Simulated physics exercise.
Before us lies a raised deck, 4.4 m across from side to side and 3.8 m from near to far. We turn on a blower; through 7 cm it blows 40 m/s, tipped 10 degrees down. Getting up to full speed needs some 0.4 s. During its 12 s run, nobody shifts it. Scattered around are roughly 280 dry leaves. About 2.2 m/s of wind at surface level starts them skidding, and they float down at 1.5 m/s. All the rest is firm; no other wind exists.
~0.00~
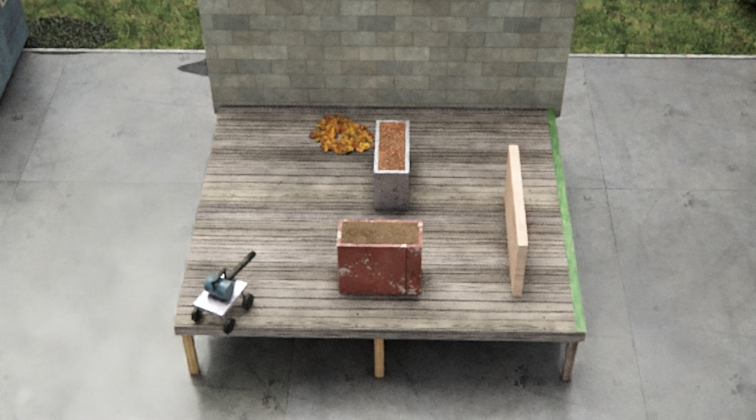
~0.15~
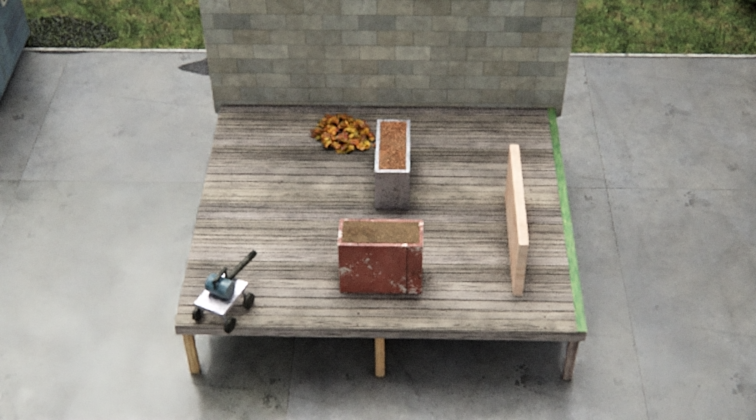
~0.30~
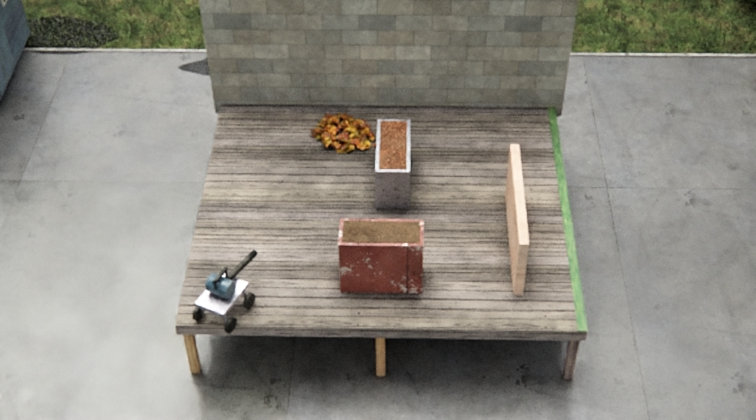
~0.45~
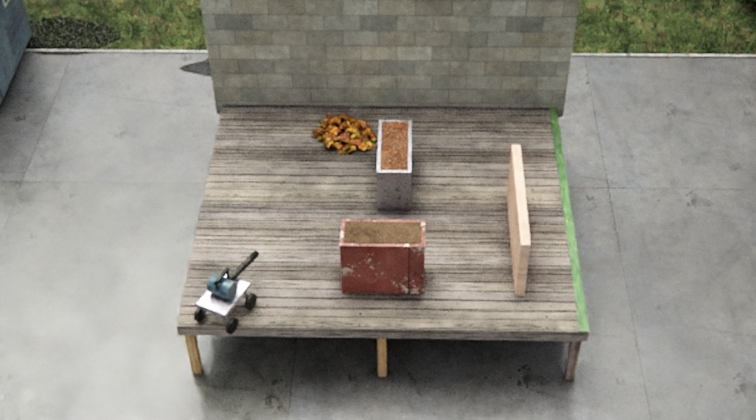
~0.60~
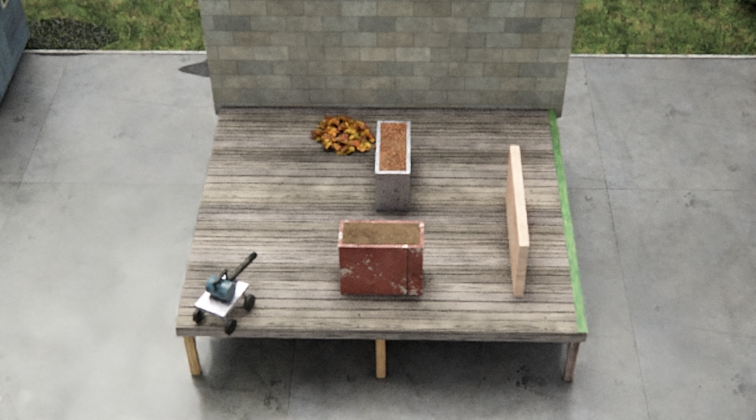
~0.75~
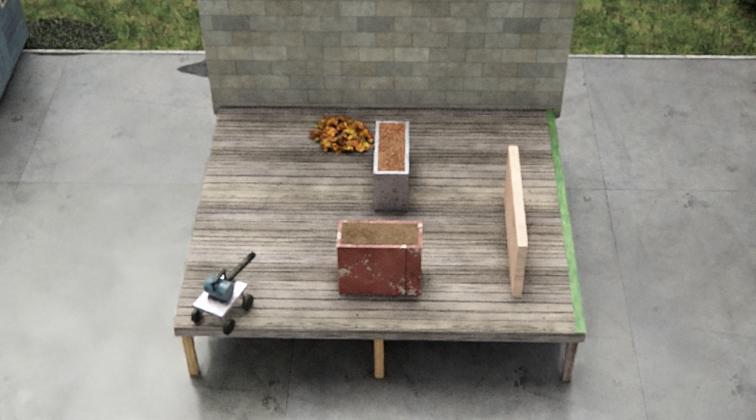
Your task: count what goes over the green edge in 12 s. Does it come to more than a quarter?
Yes.
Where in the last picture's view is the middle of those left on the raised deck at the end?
It lands close to (342, 104) in the last picture.
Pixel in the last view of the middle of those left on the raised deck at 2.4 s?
Around (359, 105).
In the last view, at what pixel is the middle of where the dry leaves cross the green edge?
About (554, 111).
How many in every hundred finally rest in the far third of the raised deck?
50 %.
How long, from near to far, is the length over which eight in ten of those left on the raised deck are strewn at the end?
About 0.0 m from near to far.
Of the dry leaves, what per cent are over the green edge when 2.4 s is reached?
Roughly 4 per cent.
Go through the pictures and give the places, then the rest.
In the first picture, the middle of the dry leaves is near (344, 135), none has stirred yet and the mouth of the blower is at (254, 253).
In the second picture, the middle of the dry leaves is near (345, 134), none has stirred yet and the green edge is centred on (569, 208).
In the third picture, the middle of the dry leaves is near (345, 134), none has stirred yet, the top of a planter is at (393, 145) and the top of a planter is at (381, 232).
In the fourth picture, the middle of the dry leaves is near (347, 135) and none has stirred yet.
In the fifth picture, the middle of the dry leaves is near (345, 136) and none has stirred yet.
In the sixth picture, the middle of the dry leaves is near (344, 136) and none has stirred yet.
After 2.4 s, 4 % are over the green edge; the middle of those still in play is near (362, 105); 26 % have settled or left.
After 3.8 s, 23 % are over the green edge; the middle of those still in play is near (354, 105); 43 % have settled or left.
After 6.6 s, 36 % are over the green edge; the middle of those still in play is near (350, 104); 62 % have settled or left.
After 12.0 s, at the end, 46 % are over the green edge; the middle of those still in play is near (342, 104).
